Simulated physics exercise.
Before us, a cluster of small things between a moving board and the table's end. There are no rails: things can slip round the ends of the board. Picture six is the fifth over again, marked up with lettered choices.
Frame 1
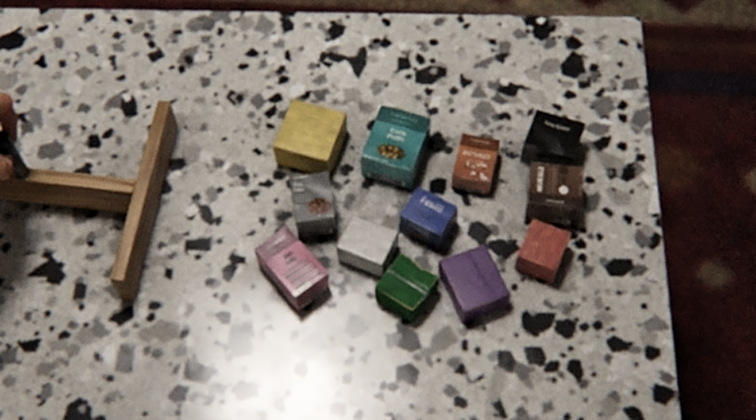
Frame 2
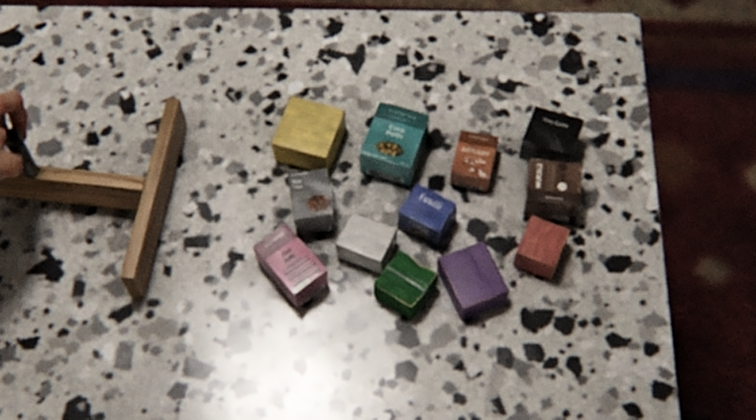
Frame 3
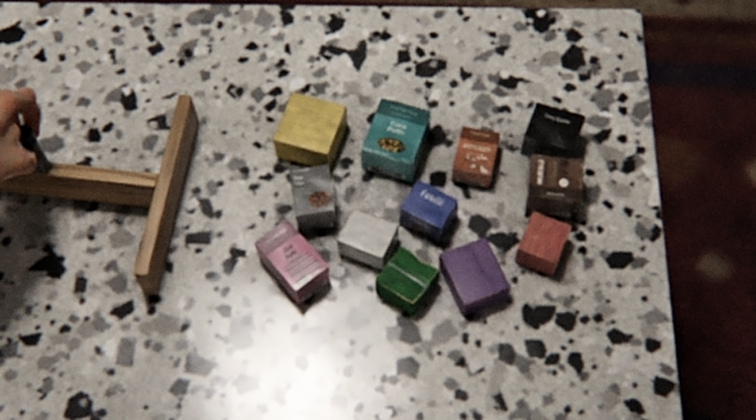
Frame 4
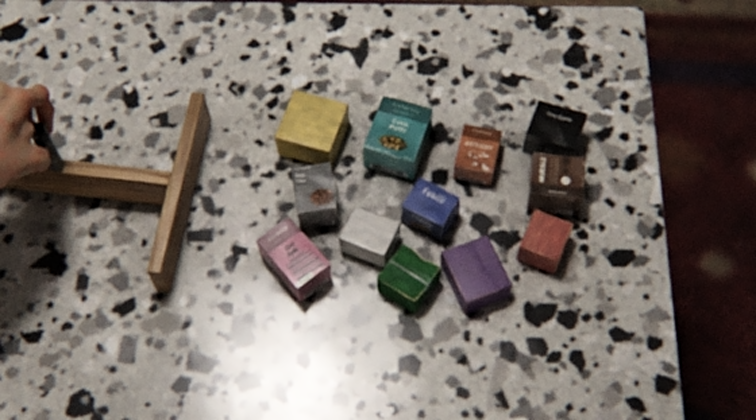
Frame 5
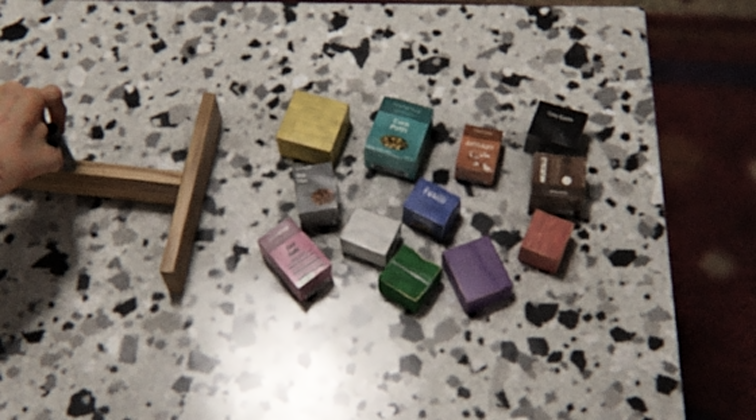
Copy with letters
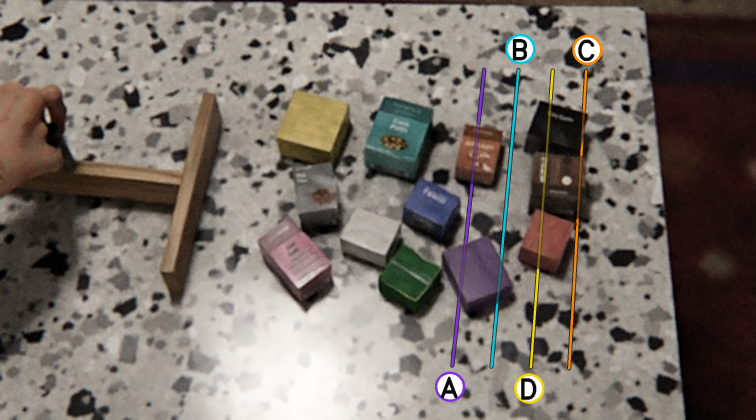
The clip shows a hand at the left sliding a T-shaped wooden board slowly rightward across a speckled tabletop, while a cluster of small colourful boxes and blocks stays essentially still, with a gap remaining between them and the board.
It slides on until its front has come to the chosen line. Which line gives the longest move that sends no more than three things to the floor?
D is the last line within the limit.
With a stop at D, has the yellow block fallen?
By then, no.
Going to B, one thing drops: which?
The black packet goes over.
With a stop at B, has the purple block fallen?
No.
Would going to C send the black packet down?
Yes.
On the marked copy, A at (469, 208); B at (506, 208); C at (578, 210); D at (543, 209).
With D. Early on, board (315, 181); yellow block (365, 128); pink packet (342, 275).
Further on, board (442, 183); black packet (636, 129); brown packet (613, 203).
At the end, board (541, 184); black packet over the edge; orange box over the edge; three fallen.
As for the rest, A is within the limit but short; B is within the limit but short; C drops five.
